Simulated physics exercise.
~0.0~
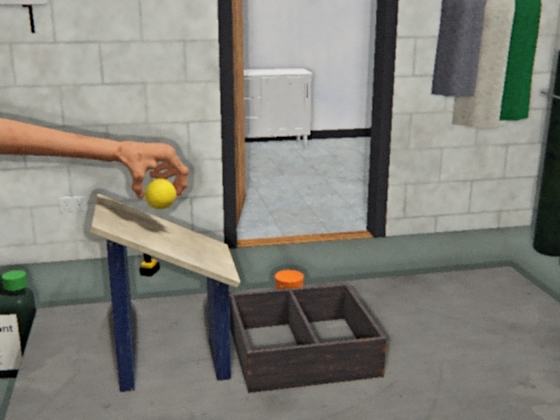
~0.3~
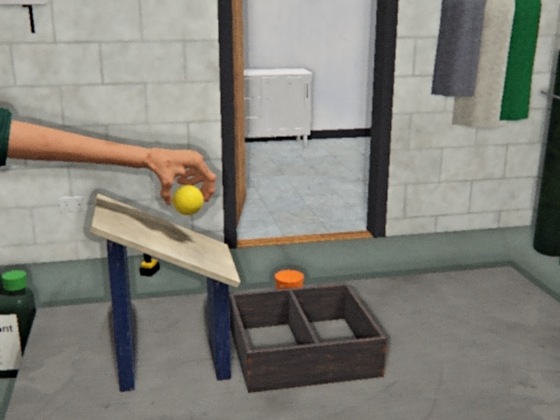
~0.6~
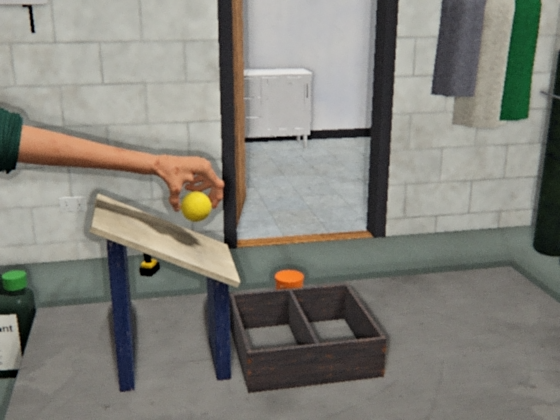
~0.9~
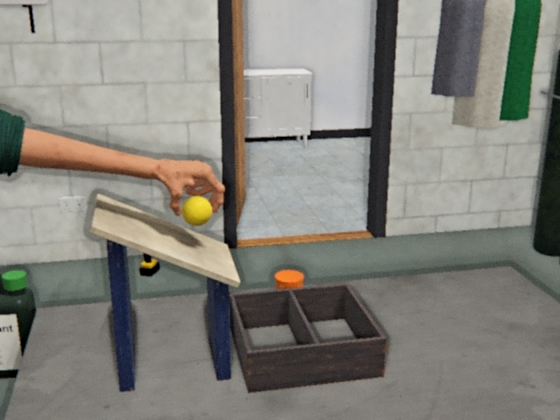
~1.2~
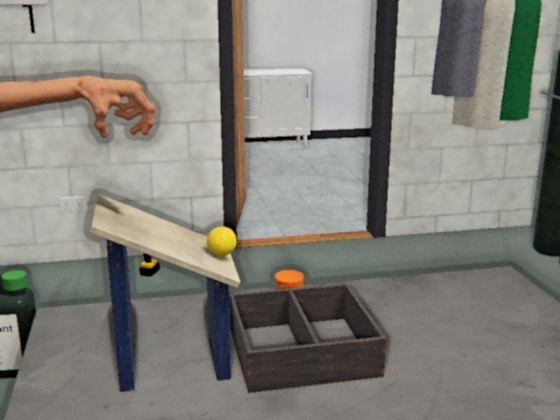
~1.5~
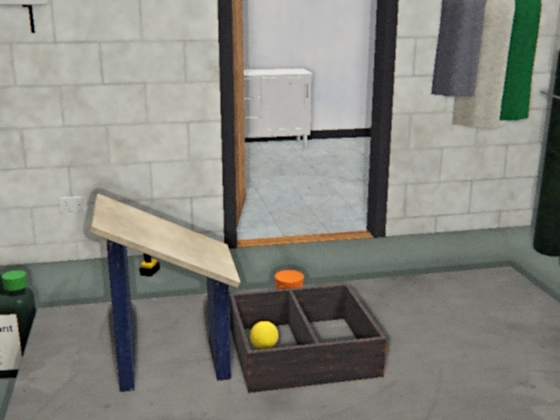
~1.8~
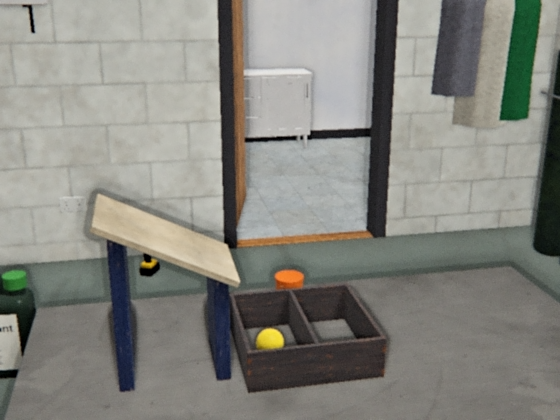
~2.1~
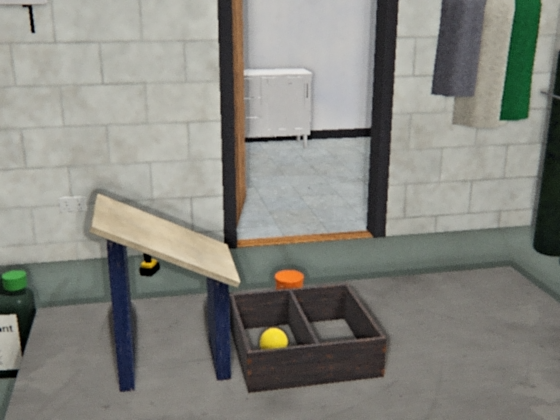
A hand held a yellow lemon over a slanted board, moved it to the right and down, then let go and drew back, and the lemon went down off the board into the nearer bay of a dark tray, where it stayed.
